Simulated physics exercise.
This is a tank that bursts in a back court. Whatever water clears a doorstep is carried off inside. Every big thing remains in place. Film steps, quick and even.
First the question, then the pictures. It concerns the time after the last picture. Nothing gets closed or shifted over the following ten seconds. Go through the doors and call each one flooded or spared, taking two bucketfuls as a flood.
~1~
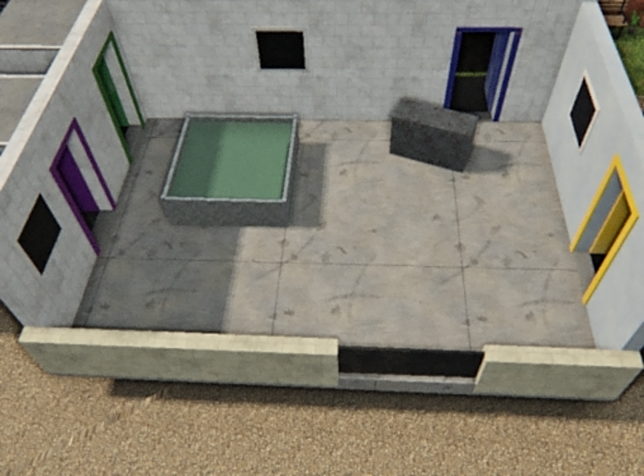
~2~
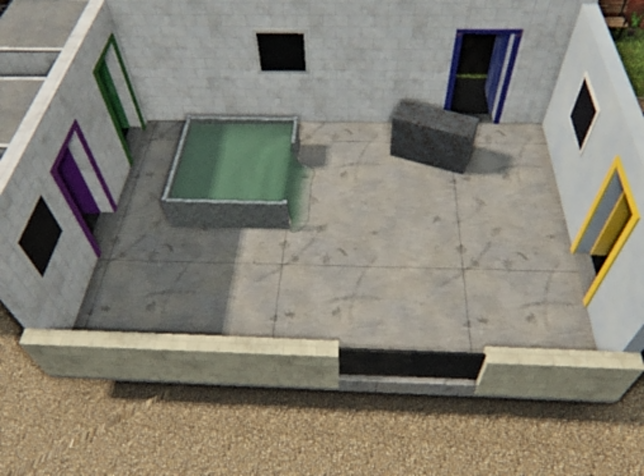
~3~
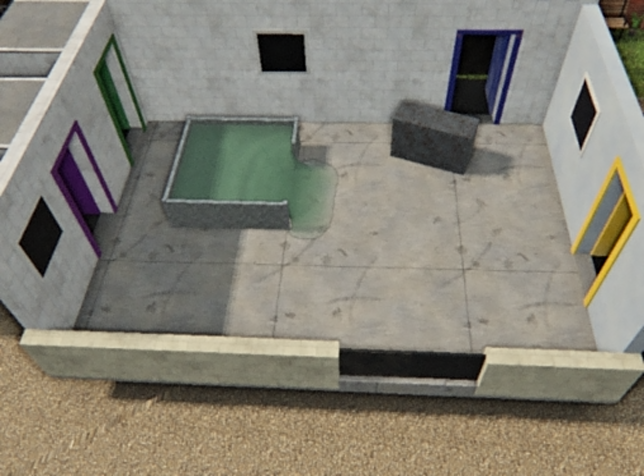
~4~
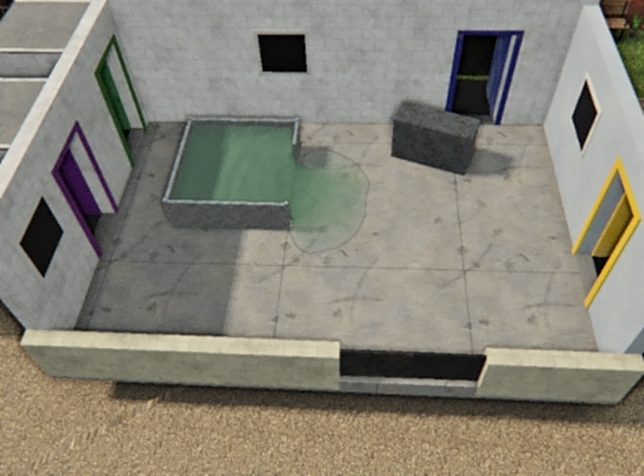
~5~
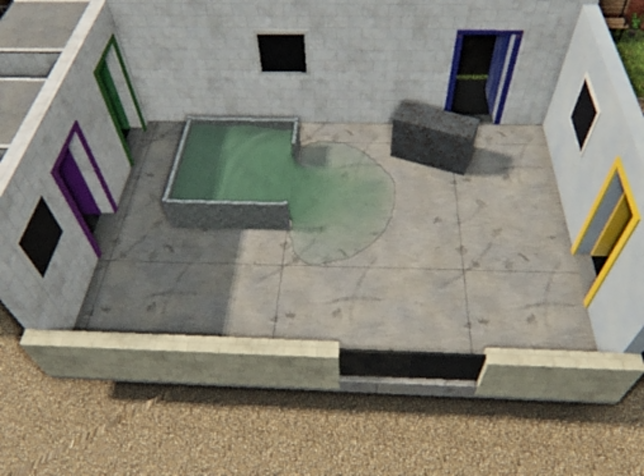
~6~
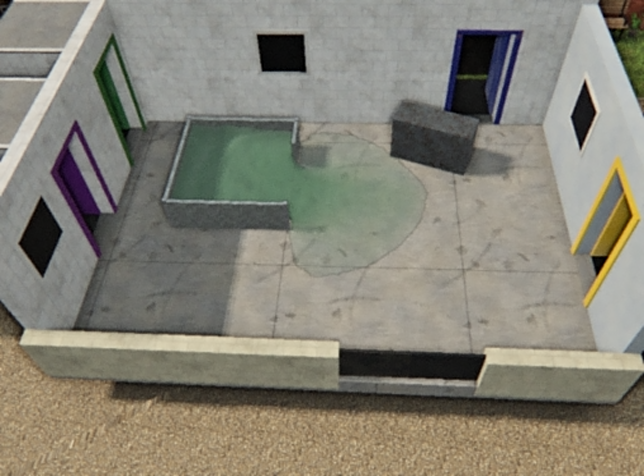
Blue door: Flooded, purple door: Spared, green door: Spared, yellow door: Flooded.
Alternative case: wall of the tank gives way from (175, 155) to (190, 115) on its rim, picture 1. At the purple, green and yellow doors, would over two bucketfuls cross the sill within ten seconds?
Well, the purple one breaks the limit, while the green one breaks the limit and the yellow one stays within bounds.
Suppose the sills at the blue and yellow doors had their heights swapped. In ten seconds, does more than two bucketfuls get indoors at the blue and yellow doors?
Blue: Below the mark; yellow: Above the mark.
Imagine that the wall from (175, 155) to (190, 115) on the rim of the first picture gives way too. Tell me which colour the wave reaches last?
The yellow door comes last.
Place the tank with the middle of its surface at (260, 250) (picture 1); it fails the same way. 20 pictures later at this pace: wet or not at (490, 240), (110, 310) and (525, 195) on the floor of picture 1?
Points in order: Inundated; not reached; inundated.
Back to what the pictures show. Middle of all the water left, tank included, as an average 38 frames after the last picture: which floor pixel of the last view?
Around (397, 232).
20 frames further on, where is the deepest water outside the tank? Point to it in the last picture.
Look close to (575, 341).
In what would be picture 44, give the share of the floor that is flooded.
Roughly 65 %.
A moment on, water covers 30 % of the floor; the blue door not reached, the purple door not reached, the green door not reached, the yellow door not reached.
Next, water covers 45 % of the floor; the blue door wet at the sill, nothing in, the purple door not reached, the green door not reached, the yellow door under two buckets in.
Then, water covers 60 % of the floor; the blue door wet at the sill, nothing in, the purple door not reached, the green door not reached, the yellow door over two buckets in.
Later, water covers 65 % of the floor; the blue door under two buckets in, the purple door not reached, the green door not reached, the yellow door far over two buckets in.
In the end, water covers 95 % of the floor; the blue door over two buckets in, the purple door under two buckets in, the green door wet at the sill, nothing in, the yellow door far over two buckets in.
